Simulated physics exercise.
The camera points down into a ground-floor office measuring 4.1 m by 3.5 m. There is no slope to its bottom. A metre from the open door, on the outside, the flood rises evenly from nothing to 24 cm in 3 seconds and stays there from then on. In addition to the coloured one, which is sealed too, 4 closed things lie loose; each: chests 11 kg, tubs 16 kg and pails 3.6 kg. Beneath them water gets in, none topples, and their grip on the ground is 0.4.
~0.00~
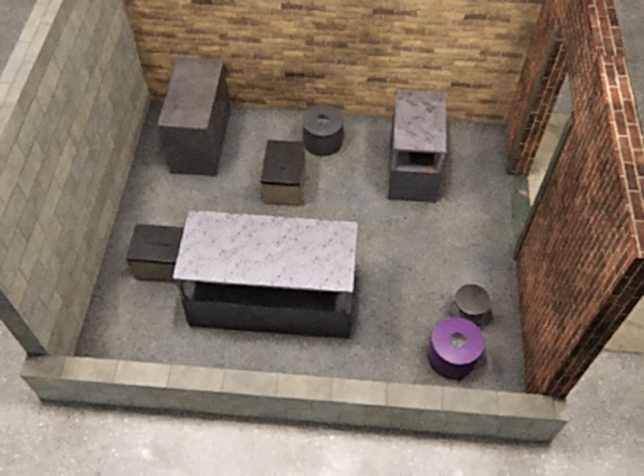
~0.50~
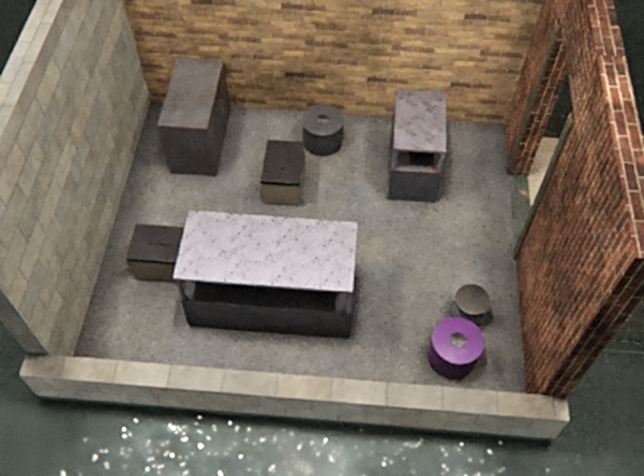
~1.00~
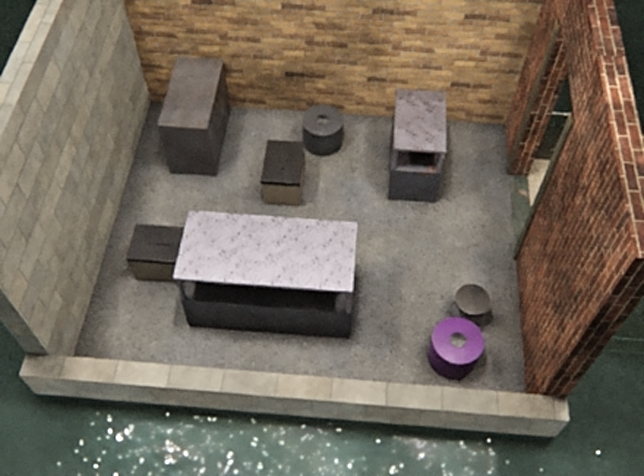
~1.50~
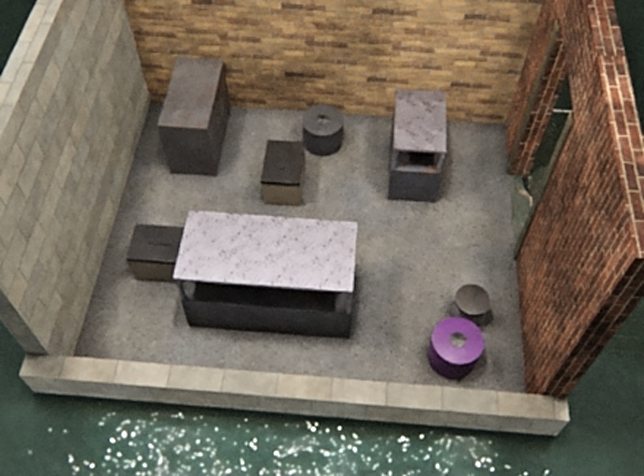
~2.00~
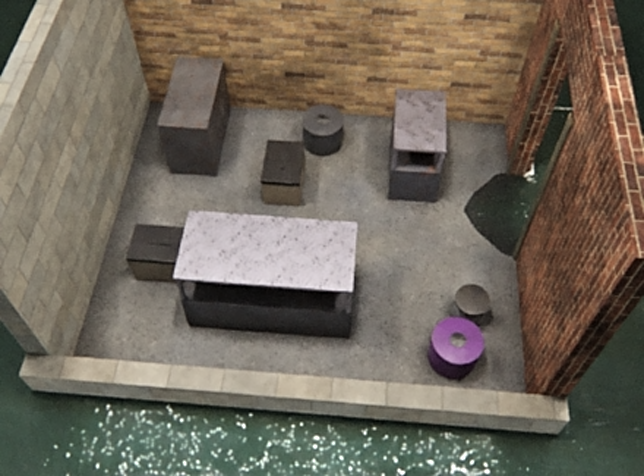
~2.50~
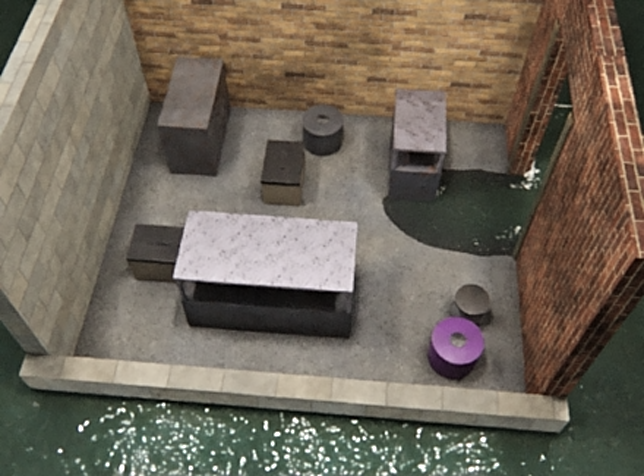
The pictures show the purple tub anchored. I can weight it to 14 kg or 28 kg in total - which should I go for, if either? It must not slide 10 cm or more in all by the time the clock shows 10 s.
14 kg will do.
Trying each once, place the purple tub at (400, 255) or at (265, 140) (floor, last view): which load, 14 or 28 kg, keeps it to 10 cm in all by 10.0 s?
Log: Try 1 neither pick works; try 2 the lighter pick works.
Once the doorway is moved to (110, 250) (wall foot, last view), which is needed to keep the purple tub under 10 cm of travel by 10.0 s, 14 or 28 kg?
So only the heavy mass does it.
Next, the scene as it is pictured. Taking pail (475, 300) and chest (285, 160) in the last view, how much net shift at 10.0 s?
They've ended up 20 cm and 30 cm away, in that order.
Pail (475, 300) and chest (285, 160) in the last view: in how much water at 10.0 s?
I'd estimate 7 cm for the first and 8 cm for the second.
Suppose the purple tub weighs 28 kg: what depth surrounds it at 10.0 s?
Close to 7 cm deep.
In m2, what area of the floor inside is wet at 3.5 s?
I'd put it close to 4.0 m2.
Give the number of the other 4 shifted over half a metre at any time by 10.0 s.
Answer: 1.
After 3.5 s the purple tub would be 0 cm from its start with 14 kg and 0 cm from its start with 28 kg; 0 cm of water round it then.
After 4.5 s the purple tub would be 0 cm from its start with 14 kg and 0 cm from its start with 28 kg; 0 cm of water round it then.
After 7.0 s the purple tub would be 0 cm from its start with 14 kg and 0 cm from its start with 28 kg; 5 cm of water round it then.
After 10.0 s the purple tub would be 0 cm from its start with 14 kg and 0 cm from its start with 28 kg; 7 cm of water round it then.
